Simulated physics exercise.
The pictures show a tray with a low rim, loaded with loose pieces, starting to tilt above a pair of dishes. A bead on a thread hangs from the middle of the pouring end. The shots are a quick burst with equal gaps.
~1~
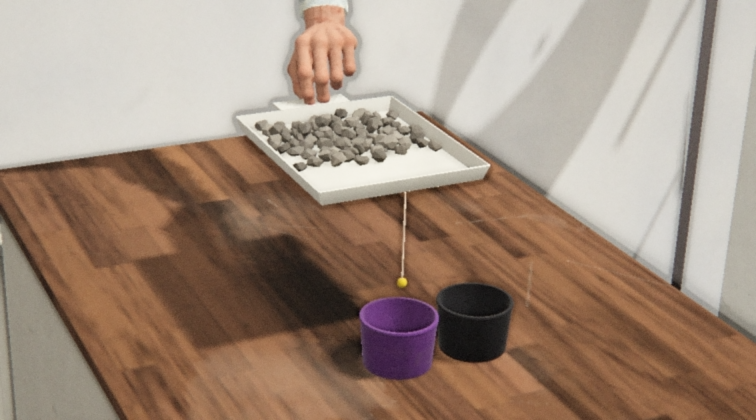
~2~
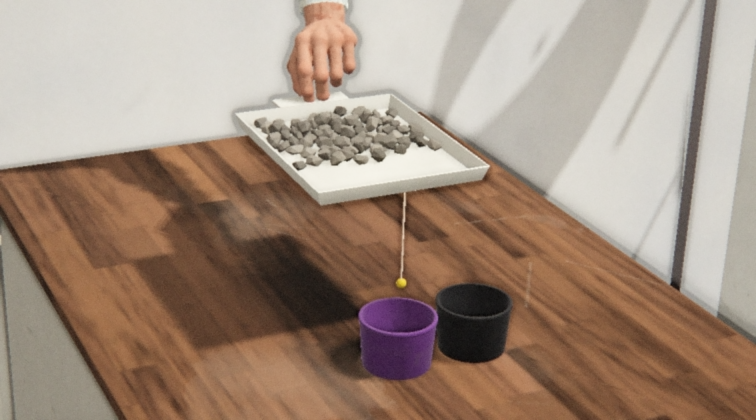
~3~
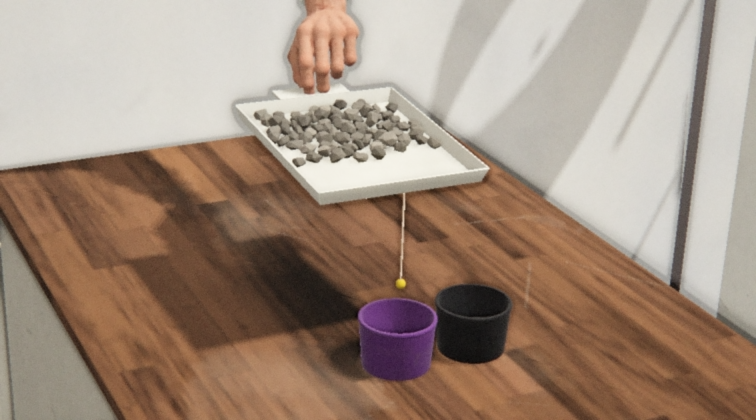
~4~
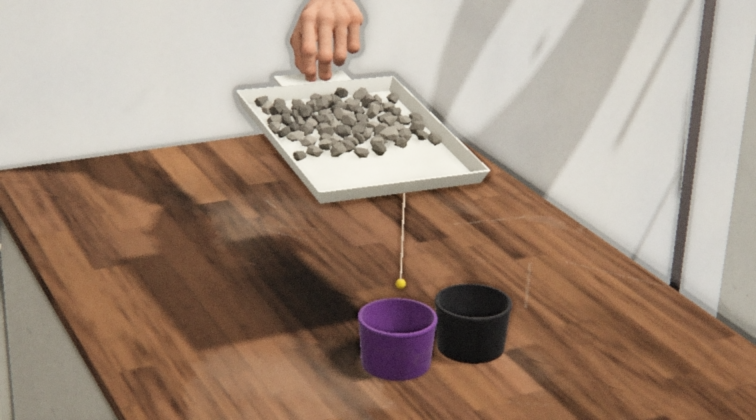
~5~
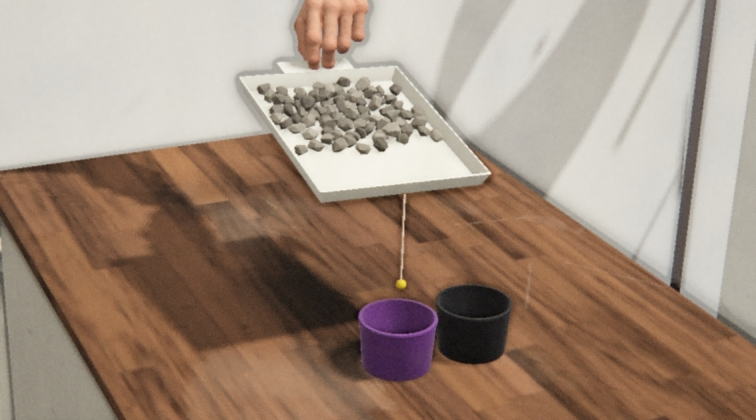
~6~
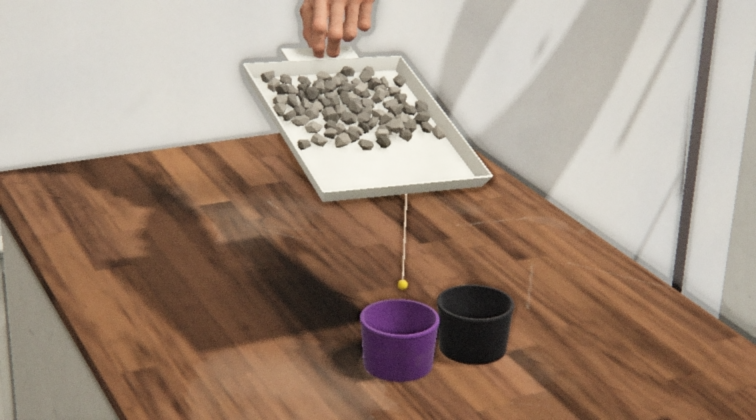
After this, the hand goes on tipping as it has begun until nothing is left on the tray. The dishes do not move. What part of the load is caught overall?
The two hold more than half of the load.
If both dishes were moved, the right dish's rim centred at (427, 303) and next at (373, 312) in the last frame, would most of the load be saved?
At the first place below a half, at the second the smaller part.
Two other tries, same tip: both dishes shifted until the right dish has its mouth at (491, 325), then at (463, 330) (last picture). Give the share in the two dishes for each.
About 30 and 20 per cent.
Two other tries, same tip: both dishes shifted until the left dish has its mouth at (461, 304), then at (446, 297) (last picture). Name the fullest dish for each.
One: Left. Two: The dish on the left.
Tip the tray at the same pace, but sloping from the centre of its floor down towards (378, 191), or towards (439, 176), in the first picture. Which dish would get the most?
First left, then right.
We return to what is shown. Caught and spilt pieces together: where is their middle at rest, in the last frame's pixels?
Roughly at (470, 346).
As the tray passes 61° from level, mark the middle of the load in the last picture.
At about (431, 170).
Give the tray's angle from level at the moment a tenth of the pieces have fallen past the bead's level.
Around 70° of tilt.
Soon, tray tipped steeply; most on the tray; a small part in the air.
A while on, tray tipped past a quarter turn; about a quarter on the tray; a small part in the left dish; about a third in the right dish; about a quarter outside both; a small part in the air.
Towards the end, tray tipped past a quarter turn; about a quarter in the left dish; about half in the right dish; about a third outside both.
Finally, tray tipped past a quarter turn; about a quarter in the left dish; about half in the right dish; about a third outside both.
